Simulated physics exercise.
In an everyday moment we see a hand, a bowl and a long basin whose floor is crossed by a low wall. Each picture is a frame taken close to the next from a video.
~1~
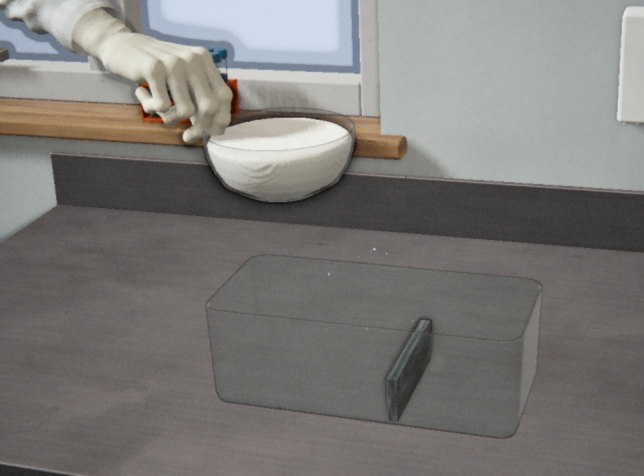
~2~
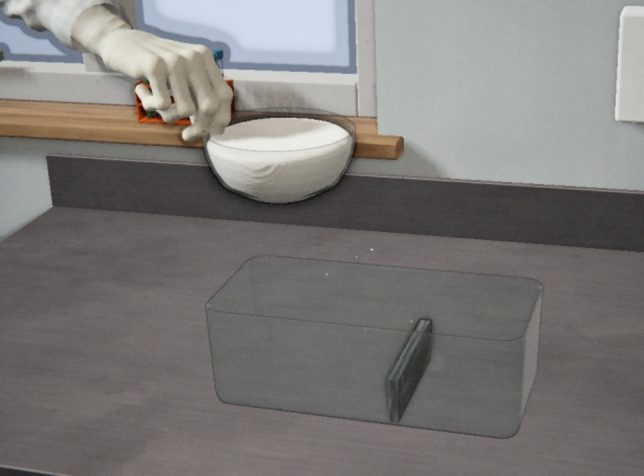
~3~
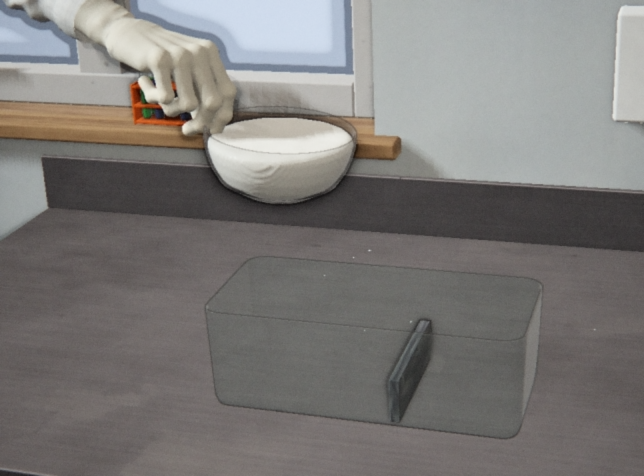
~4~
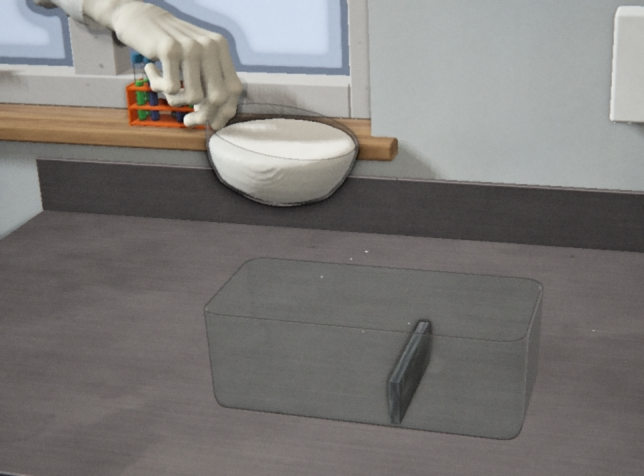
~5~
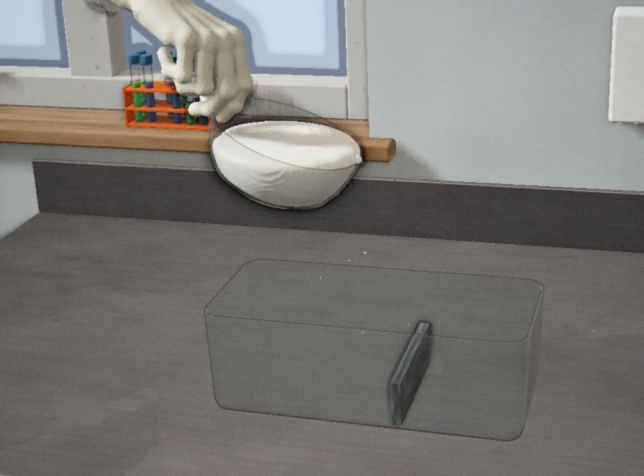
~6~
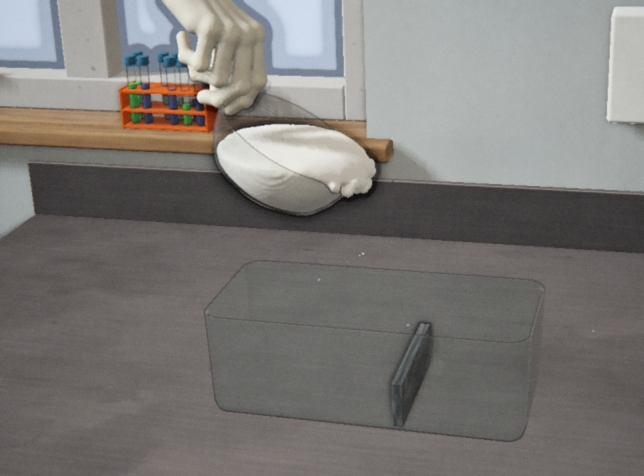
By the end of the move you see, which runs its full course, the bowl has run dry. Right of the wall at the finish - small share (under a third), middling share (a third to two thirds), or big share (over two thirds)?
Middling.
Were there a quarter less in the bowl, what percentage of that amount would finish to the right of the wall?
Roughly 35 in a hundred.
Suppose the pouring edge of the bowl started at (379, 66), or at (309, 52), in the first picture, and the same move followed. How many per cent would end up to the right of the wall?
Near 75 in a hundred first, near 30 in a hundred second.
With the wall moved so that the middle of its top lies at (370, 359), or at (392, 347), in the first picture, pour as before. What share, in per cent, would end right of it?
75 per cent, then 65 per cent, roughly.
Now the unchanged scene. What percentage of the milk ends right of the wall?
Share approx. 45 %.
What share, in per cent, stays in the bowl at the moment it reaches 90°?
15 per cent, roughly.
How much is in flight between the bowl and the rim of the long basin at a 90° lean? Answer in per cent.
I'd reckon some 35 per cent.
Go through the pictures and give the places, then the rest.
It leans 0°; its right rim is at (351, 134); the milk meets the walls at (215, 133) and (350, 140); the long basin's rim runs from (229, 281) to (533, 312); the wall's top is at (410, 350), in the first picture.
It leans 1°; its right rim is at (351, 136); the milk meets the walls at (215, 132) and (351, 141), in the second picture.
It leans 5°; its right rim is at (353, 142); the milk meets the walls at (215, 131) and (352, 144), in the third picture.
It leans 12°; its right rim is at (355, 151); the milk meets the walls at (217, 131) and (354, 148), in the fourth picture.
It leans 21°; its right rim is at (357, 164); the milk meets the walls at (220, 133) and (357, 155); 2 per cent is over the edge, in the fifth picture.
It leans 31°; its right rim is at (356, 178); the milk meets the walls at (224, 137) and (347, 163); 10 per cent is over the edge, in the sixth picture.
A moment on, the tilt is 90° and 13 per cent is still to pour, 13 is left of the wall and 39 right of it.
Next, the tilt is 107° and 0 per cent is still to pour, 47 is left of the wall and 48 right of it.
Then the tilt is 107° and 0 per cent is still to pour, 51 is left of the wall and 47 right of it.
Later the tilt is 107° and 0 per cent is still to pour, 51 is left of the wall and 47 right of it.
Finally, 51 per cent lies left of the wall, 47 right of it and 1 outside.
